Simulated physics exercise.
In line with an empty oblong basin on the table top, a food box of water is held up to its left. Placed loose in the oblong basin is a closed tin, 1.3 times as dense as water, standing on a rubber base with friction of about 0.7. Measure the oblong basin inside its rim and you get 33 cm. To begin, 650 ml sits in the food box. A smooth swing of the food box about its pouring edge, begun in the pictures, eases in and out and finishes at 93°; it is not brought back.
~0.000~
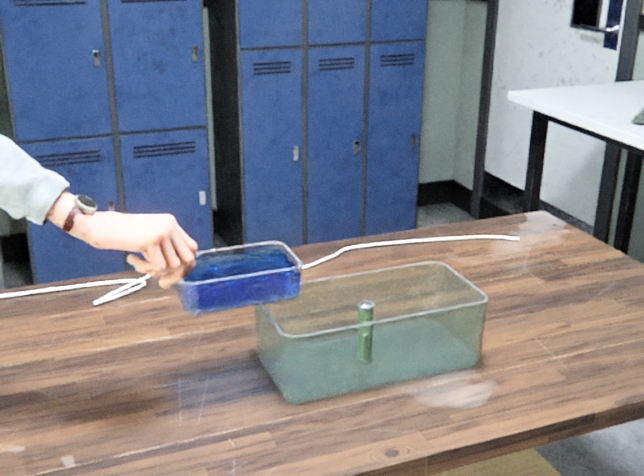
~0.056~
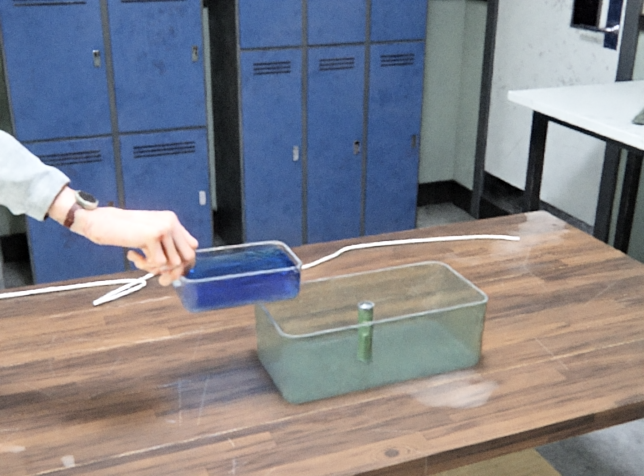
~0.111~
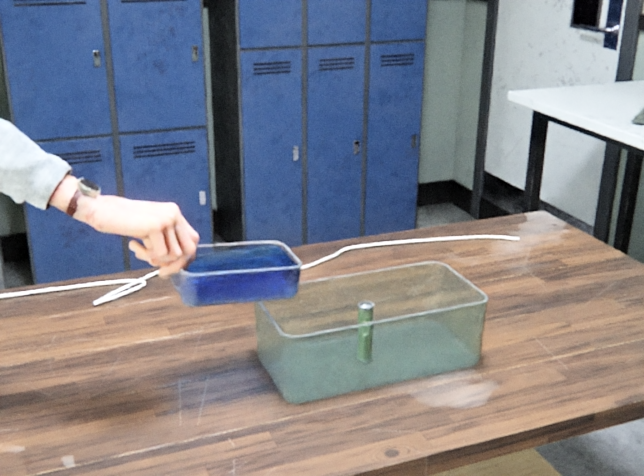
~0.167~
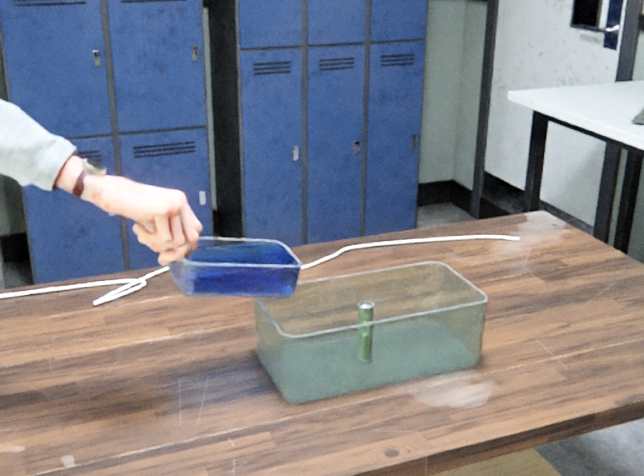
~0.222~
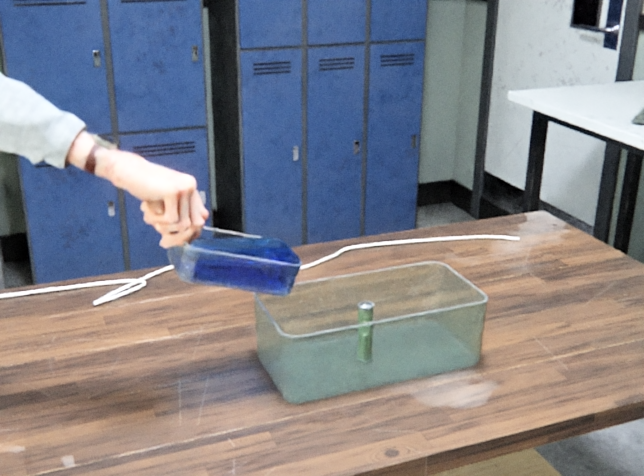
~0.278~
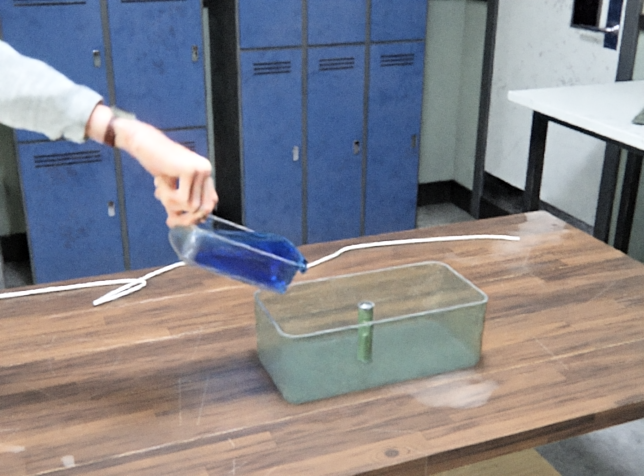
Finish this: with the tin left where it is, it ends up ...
It ends up knocked over.
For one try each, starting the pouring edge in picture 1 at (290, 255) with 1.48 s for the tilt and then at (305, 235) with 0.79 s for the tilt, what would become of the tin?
In the first try it remains standing; in the second it remains standing.
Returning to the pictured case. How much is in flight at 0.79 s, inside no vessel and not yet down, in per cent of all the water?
Around 3 percent of the liquid.
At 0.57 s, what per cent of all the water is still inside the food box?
Roughly 14 per cent.
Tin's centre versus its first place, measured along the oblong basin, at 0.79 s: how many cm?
It has moved some 5 cm.
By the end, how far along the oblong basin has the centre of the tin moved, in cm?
In the end the tin's centre has shifted about 6.5 centimetres.
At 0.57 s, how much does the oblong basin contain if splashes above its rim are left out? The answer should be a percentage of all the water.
32 %, give or take.
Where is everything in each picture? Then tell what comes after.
It leans 0°; its right rim is at (292, 254); the water meets the walls at (177, 274) and (289, 257); the oblong basin's rim runs from (268, 315) to (465, 280); the tin's top is at (366, 308), in the first picture.
It leans 1°; its right rim is at (292, 254); the water meets the walls at (177, 272) and (289, 256), in the second picture.
It leans 5°; its right rim is at (292, 254); the water meets the walls at (176, 269) and (289, 254), in the third picture.
It leans 11°; its right rim is at (292, 255); the water meets the walls at (176, 261) and (289, 251), in the fourth picture.
It leans 18°; its right rim is at (291, 255); the water meets the walls at (176, 251) and (288, 249); 3 per cent is over the edge, in the fifth picture.
It leans 27°; its right rim is at (291, 255); the water meets the walls at (176, 239) and (276, 243); 8 per cent is over the edge, in the sixth picture.
After 0.57 s the tilt is 80° and 14 per cent is still to pour; the tin stands where it began.
After 0.79 s the tilt is 93° and 1 per cent is still to pour; the tin lies on its side.
After 1.01 s the tilt is 93° and 0 per cent is still to pour; the tin lies on its side.
After 1.26 s the tilt is 93° and 0 per cent is still to pour; the tin lies on its side.
In the end the tin lies on its side.
